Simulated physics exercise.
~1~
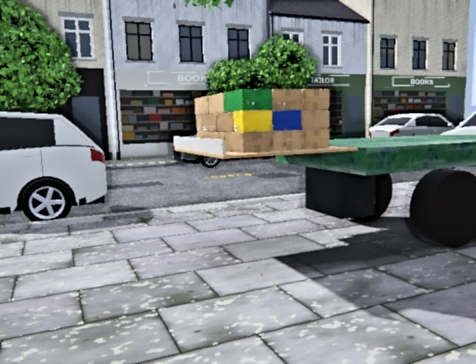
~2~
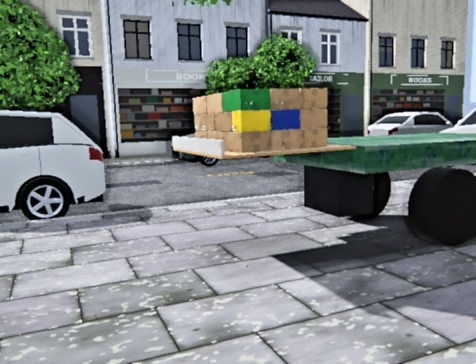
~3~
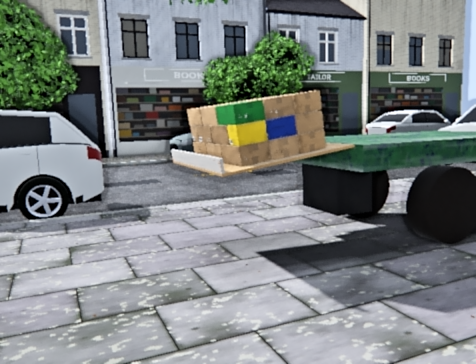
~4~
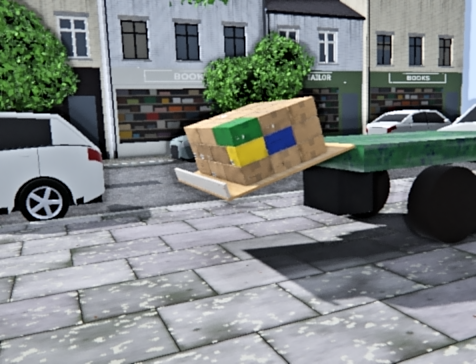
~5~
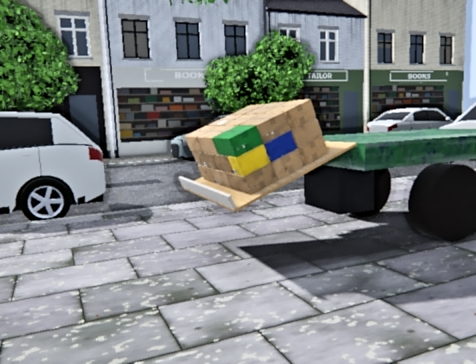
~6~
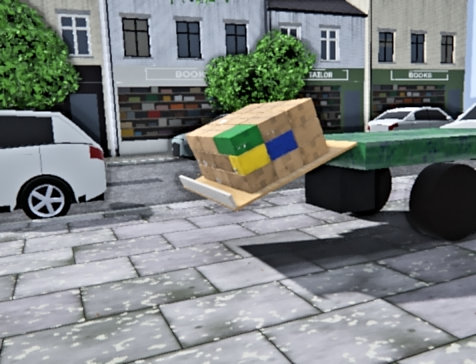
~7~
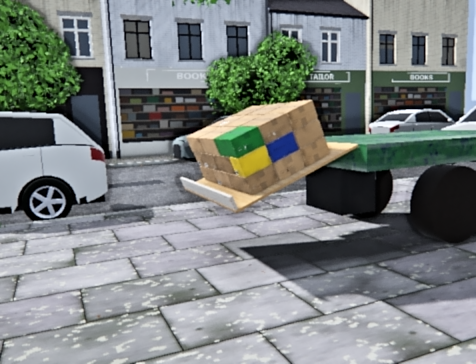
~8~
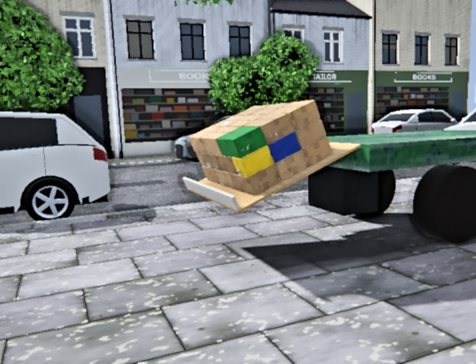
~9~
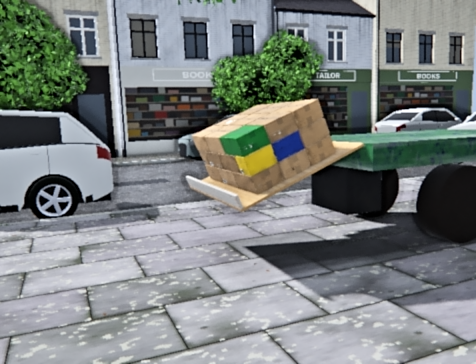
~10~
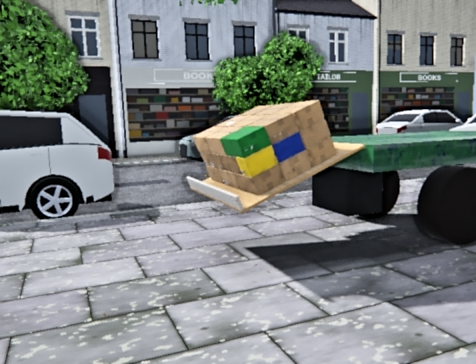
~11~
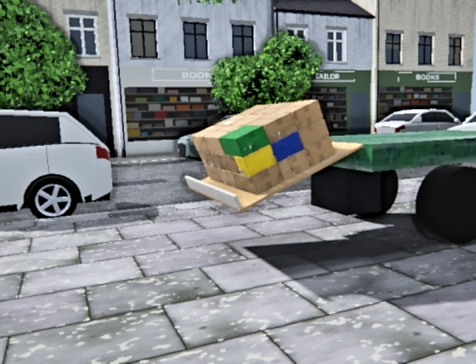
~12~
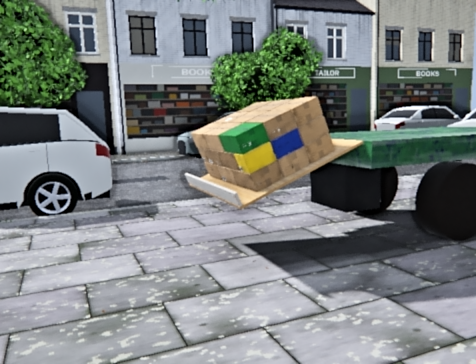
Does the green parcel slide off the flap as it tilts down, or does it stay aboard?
The green parcel stays aboard. It tilts along with the rest of the block and is still resting on the sloping flap at the end.
